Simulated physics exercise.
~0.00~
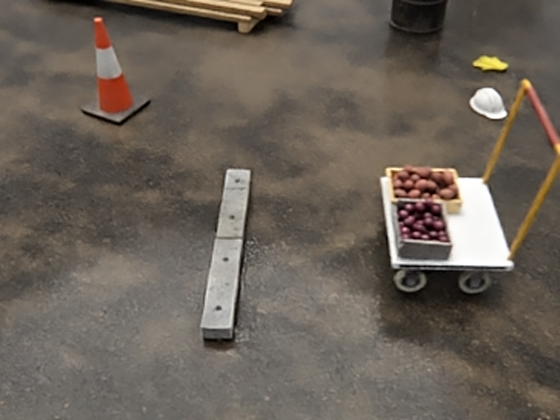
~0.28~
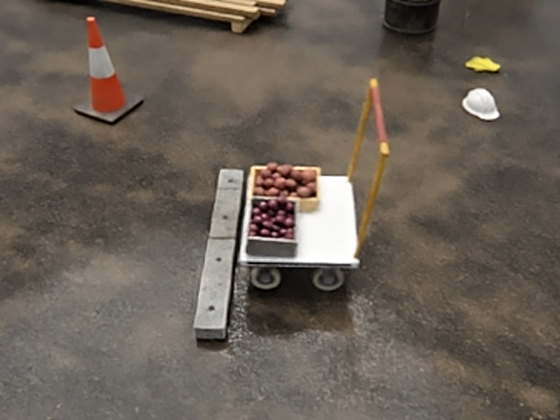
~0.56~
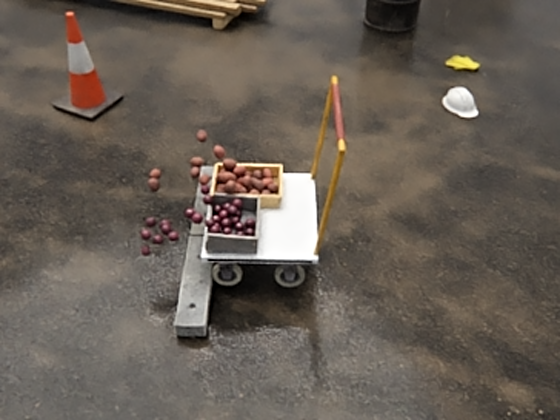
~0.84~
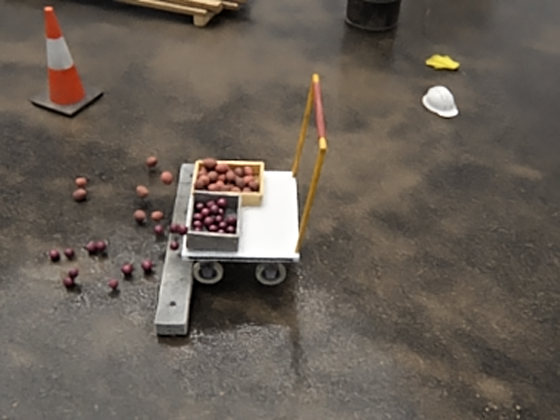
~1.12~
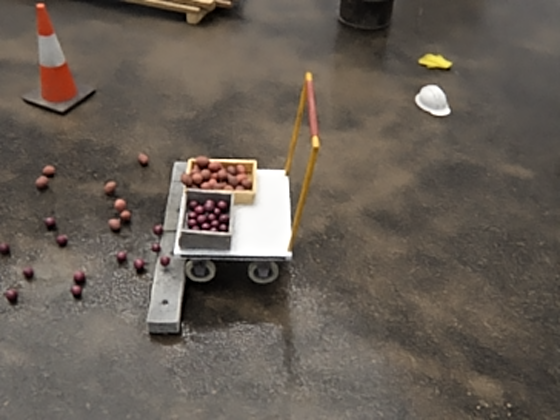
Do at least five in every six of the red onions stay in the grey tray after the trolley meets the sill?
No, the grey tray loses more than one in six of its red onions, which end up scattered on the floor to the left, though many remain inside.
